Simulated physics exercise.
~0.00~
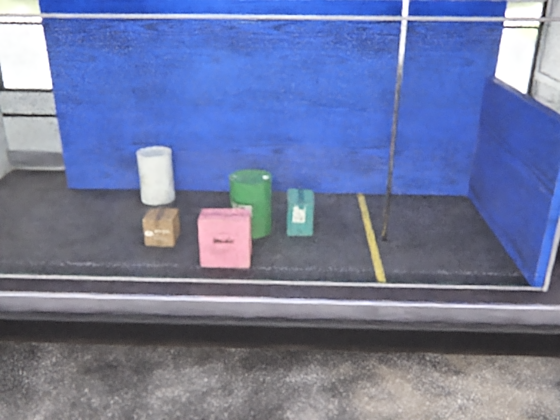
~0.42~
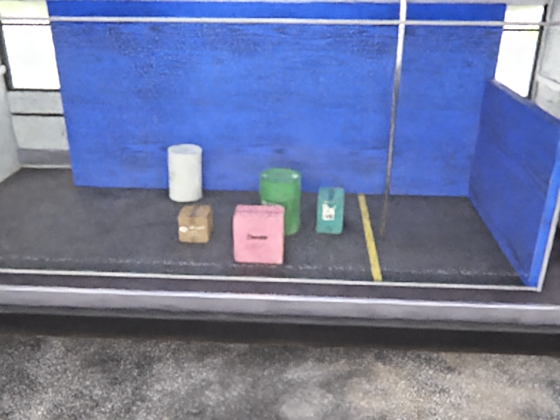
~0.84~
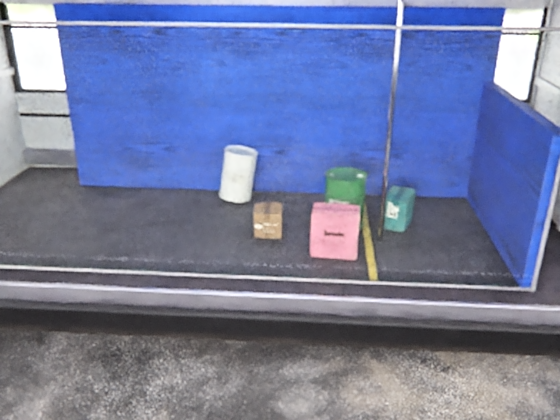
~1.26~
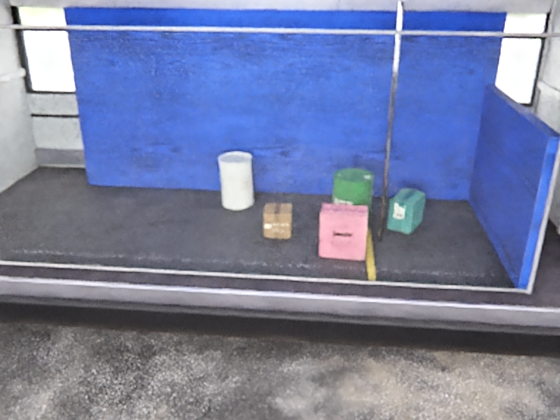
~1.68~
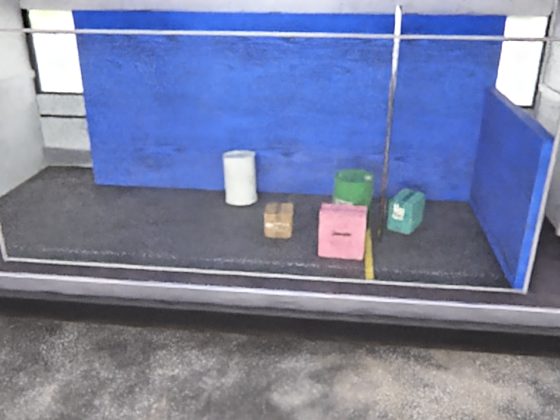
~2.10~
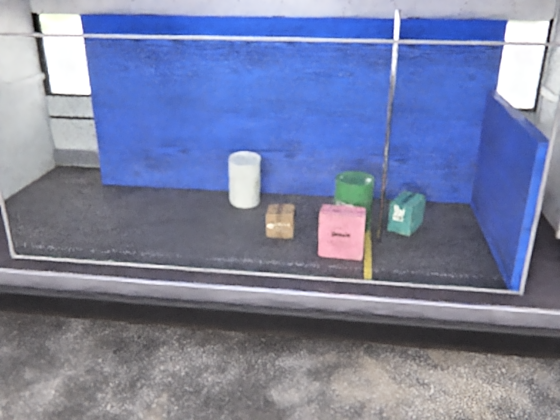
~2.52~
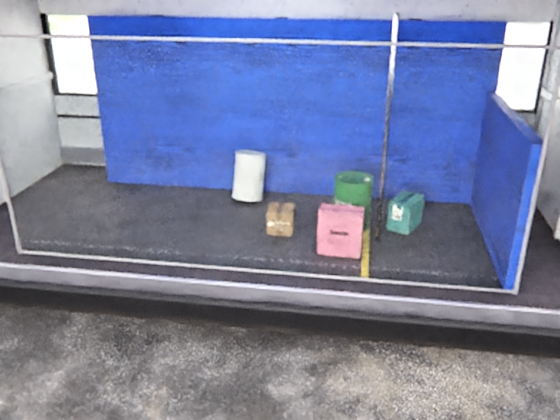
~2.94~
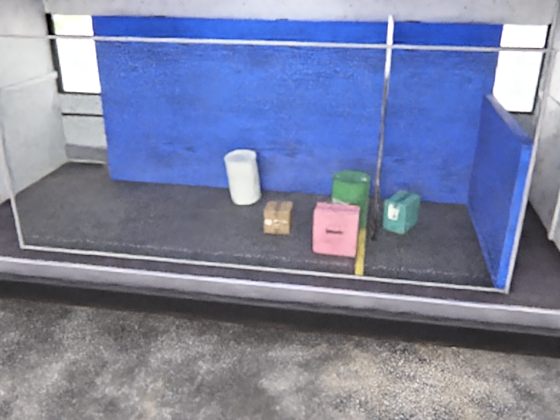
A wide bay with a dark floor, a blue back wall and a lower blue wall at the right is seen from the front and slightly above, with a thin pole and a yellow line toward the right. A white drum, a brown carton, a pink carton, a green drum and a teal carton stand left of the line. All five slide right together, and the white drum leans, then settles upright. The teal carton crosses the line, while the others stop short of it. As the view drifts slightly, the white drum ends leaning again.
